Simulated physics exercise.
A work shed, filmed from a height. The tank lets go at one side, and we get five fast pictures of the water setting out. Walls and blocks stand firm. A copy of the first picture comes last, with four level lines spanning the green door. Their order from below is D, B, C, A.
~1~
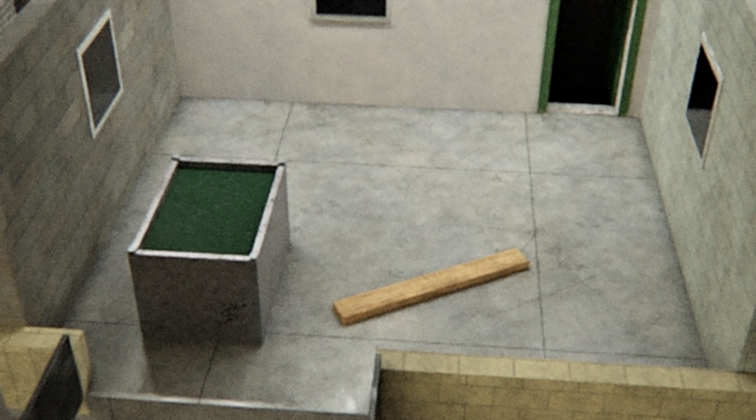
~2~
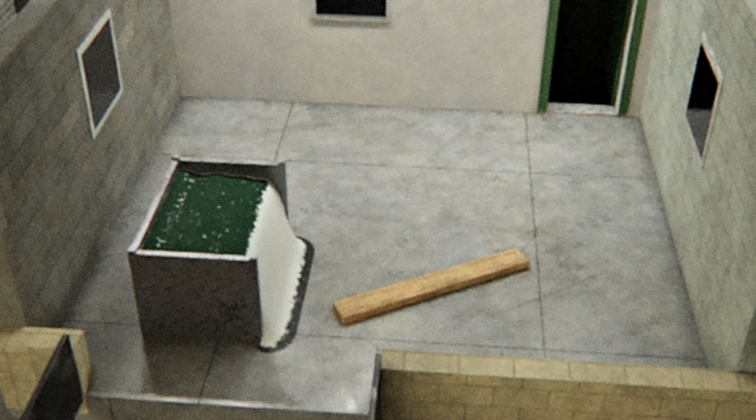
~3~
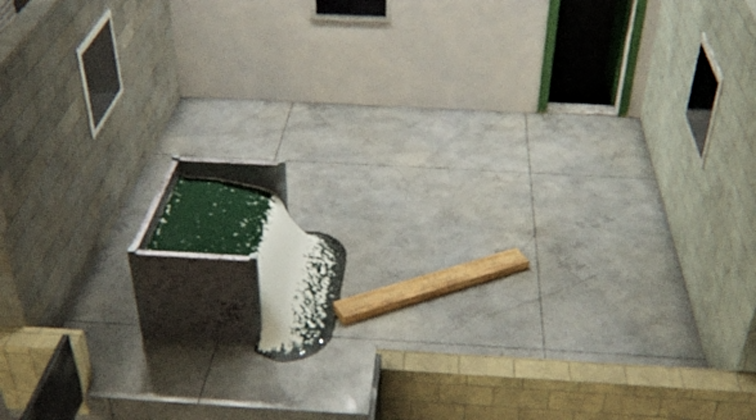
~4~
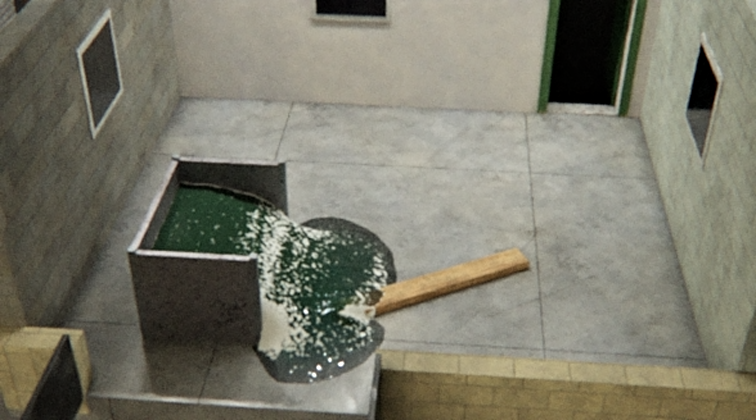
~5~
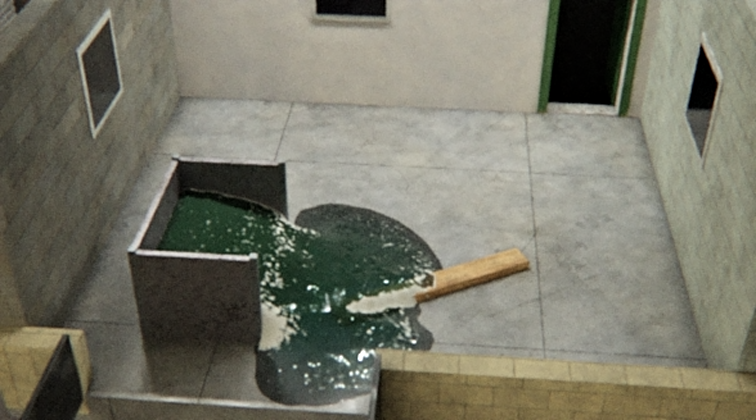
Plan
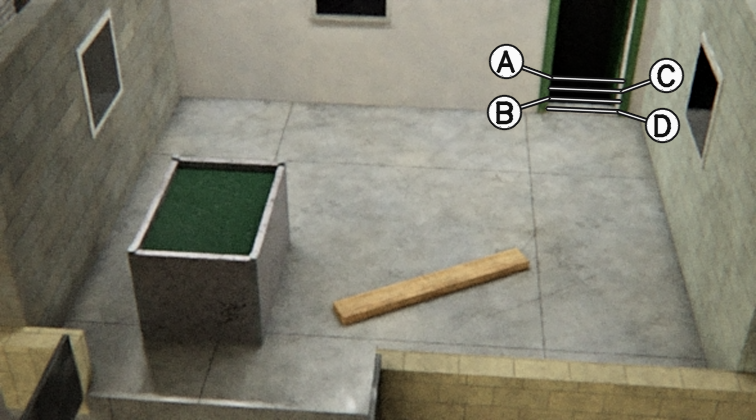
Dark green water in a square tank poured out through its right side in a white, frothy rush, then spread across the gray floor and washed over the near end of a wooden plank.
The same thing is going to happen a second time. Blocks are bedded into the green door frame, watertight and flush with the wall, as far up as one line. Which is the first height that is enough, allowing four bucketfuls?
Choose B.
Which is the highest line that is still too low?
D.
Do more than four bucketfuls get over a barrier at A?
No.
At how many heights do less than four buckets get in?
Three.
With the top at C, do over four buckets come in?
No, that is safe.
On the marked copy, A at (587, 79); B at (584, 100); C at (585, 89); D at (582, 110); from the bottom up D, B, C, A.
Choosing A, nothing gets over.
Choosing B, a bucket or two gets in.
Choosing C, nothing gets over.
Choosing D, about 13 bucketfuls get in.
